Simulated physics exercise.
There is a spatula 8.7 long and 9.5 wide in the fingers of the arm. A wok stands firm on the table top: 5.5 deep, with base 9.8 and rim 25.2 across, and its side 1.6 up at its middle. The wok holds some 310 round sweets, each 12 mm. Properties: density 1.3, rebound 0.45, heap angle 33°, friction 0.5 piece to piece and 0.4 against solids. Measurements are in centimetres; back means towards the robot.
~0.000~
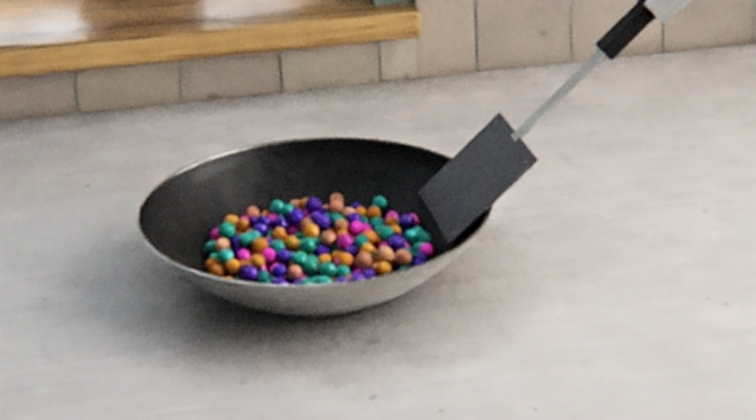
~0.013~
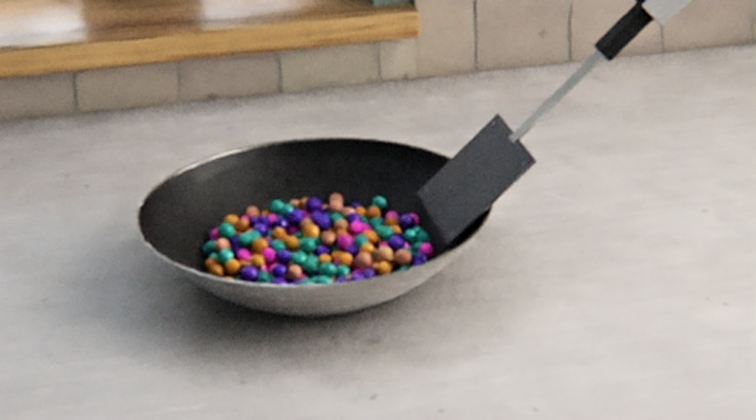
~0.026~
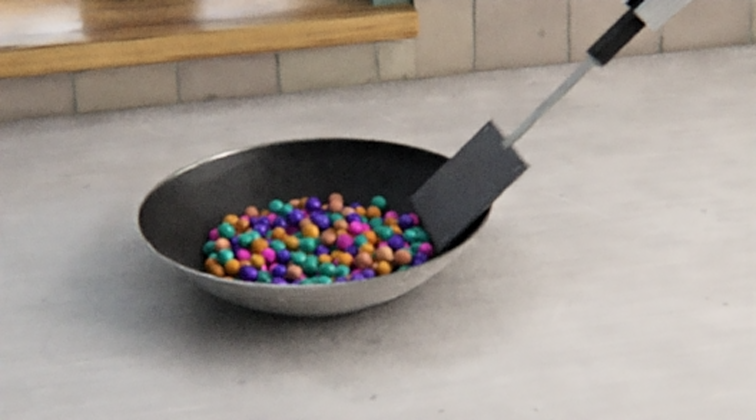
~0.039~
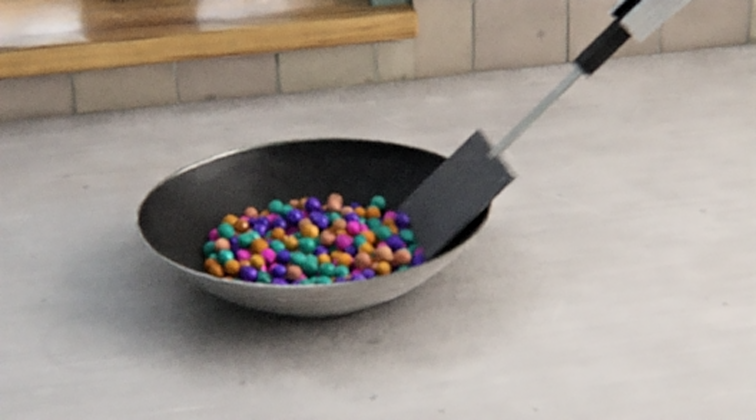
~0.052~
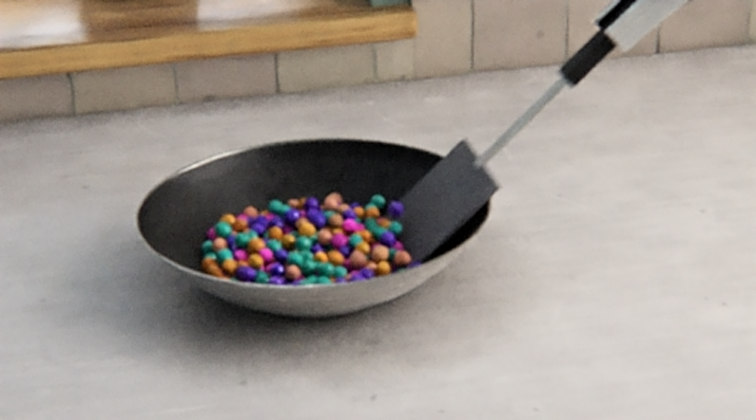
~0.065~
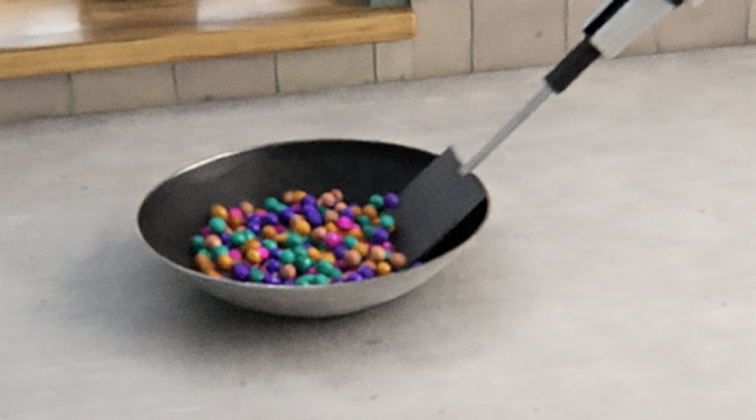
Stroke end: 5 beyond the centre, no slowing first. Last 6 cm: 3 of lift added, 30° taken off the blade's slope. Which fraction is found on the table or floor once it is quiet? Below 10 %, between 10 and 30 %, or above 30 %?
Below 10 %.
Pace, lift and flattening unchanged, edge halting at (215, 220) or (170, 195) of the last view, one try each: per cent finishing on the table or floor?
25 % and 50 %.
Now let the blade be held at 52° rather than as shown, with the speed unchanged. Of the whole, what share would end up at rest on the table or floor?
Estimate for that slope: Some 5 per cent.
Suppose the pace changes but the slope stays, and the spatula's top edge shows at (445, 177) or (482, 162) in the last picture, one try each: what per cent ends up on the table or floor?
Estimates: Near 20 %, near 0 %.
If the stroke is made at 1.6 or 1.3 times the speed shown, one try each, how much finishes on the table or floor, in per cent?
Try one about 20 %, try two about 10 %.
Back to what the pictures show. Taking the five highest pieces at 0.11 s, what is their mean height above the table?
I'd say close to 5 cm on average.
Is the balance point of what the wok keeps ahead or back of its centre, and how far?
Offset: About 5.0 cm, ahead.
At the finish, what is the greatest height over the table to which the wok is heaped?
Roughly 6.5 centimetres.
After 0.11 s, sloping 41°, highest piece 6 above the table; 307 in the wok.
After 0.15 s, sloping 29°, highest piece 6 above the table; 307 in the wok.
After 0.37 s, sloping 12°, highest piece 6 above the table; 293 in the wok, 12 on the table or floor, 2 on the blade or in flight.
After 1.42 s, sloping 12°, highest piece 6 above the table; 292 in the wok, 15 on the table or floor.
At rest, 292 in the wok, 15 on the table or floor. That is 5 % on the table or floor.
